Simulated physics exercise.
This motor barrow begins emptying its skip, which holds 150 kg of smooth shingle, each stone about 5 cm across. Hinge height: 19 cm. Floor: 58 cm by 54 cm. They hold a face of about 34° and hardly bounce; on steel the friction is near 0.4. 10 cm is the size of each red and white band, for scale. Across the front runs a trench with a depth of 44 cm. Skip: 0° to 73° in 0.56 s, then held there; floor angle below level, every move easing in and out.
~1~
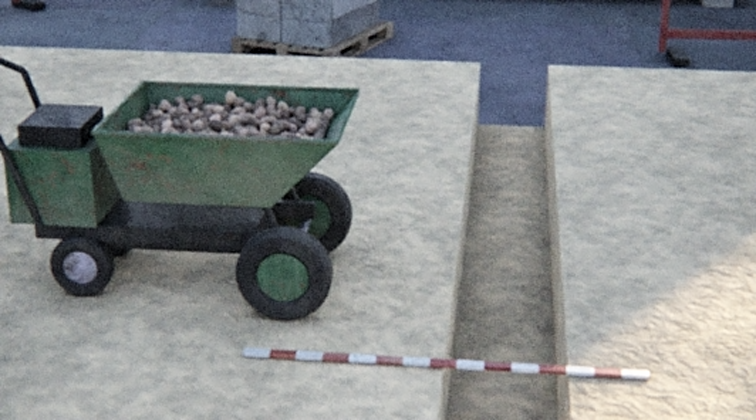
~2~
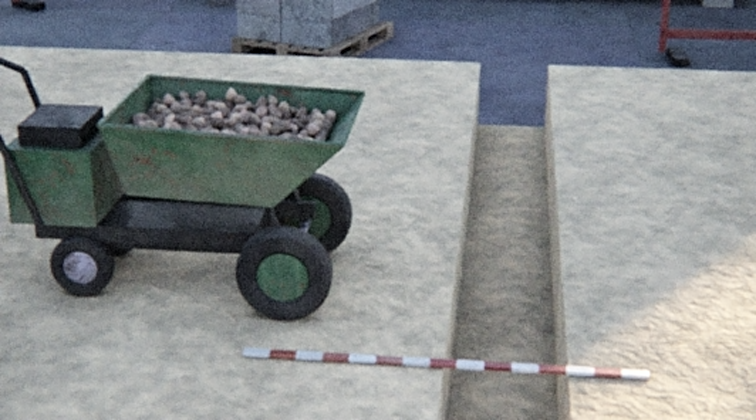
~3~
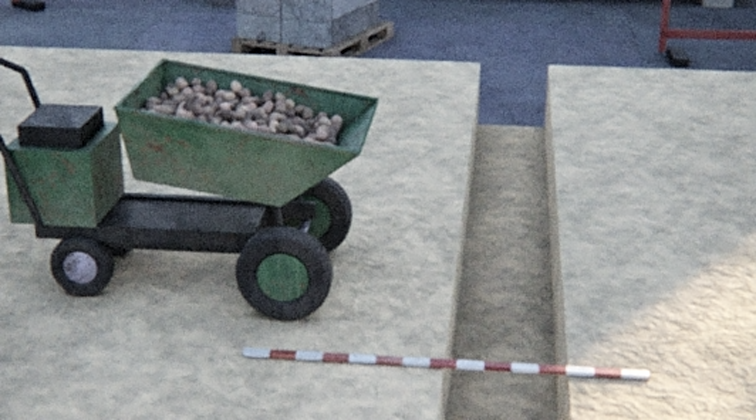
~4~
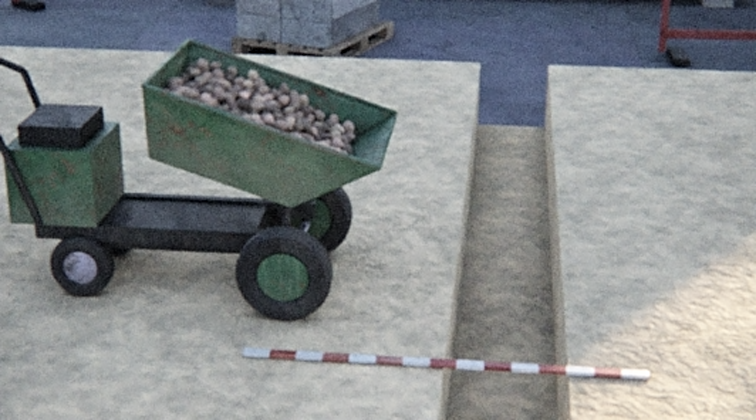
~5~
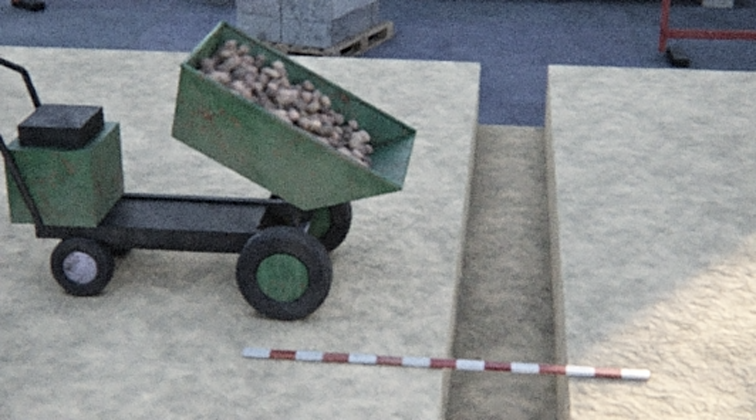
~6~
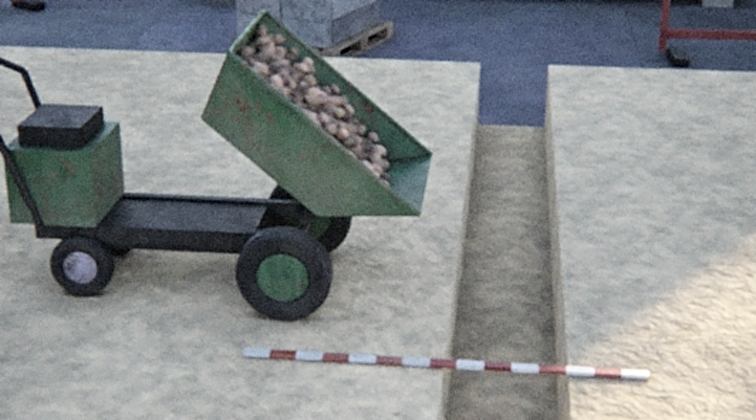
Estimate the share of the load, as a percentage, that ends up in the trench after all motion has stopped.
Roughly 93 per cent of the load ends up there.
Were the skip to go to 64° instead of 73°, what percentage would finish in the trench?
In that case near 90 per cent.
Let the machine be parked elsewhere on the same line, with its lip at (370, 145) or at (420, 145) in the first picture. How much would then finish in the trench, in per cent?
Roughly 75 per cent, then 30 per cent.
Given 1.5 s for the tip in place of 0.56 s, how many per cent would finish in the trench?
Near 100 per cent.
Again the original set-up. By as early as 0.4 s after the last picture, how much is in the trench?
Approx. 40 % of the load.
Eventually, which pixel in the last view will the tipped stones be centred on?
Around (516, 375).
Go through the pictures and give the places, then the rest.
In the first frame, the skip is at 0°, its lip at (337, 143); the top of the load is at (243, 107).
In the second frame, the skip is at 2°, its lip at (344, 146); the top of the load is at (216, 103).
In the third frame, the skip is at 9°, its lip at (359, 154); the top of the load is at (187, 92).
In the fourth frame, lip at (380, 168), floor tilted 18°, highest stones at (197, 76).
In the fifth frame, lip at (402, 189), floor tilted 29°, highest stones at (226, 57).
In the sixth frame, the skip is at 40°, its lip at (420, 215); the top of the load is at (261, 43).
Then, 0.1 s after the last picture the floor is at 62°, 100 % in the skip; the foremost stones are at (420, 232).
Then, 0.4 s after the last picture the floor is at 73°, 62 % in the skip, 38 % in the trench; the foremost stones are at (531, 321).
Then, 0.7 s after the last picture the floor is at 73°, 2 % in the skip, 91 % in the trench, 7 % past the trench; the foremost stones are at (733, 302).
Then, 2.7 s after the last picture the floor is at 73°, 0 % in the skip, 93 % in the trench, 7 % past the trench; the foremost stones are past the picture's edge.
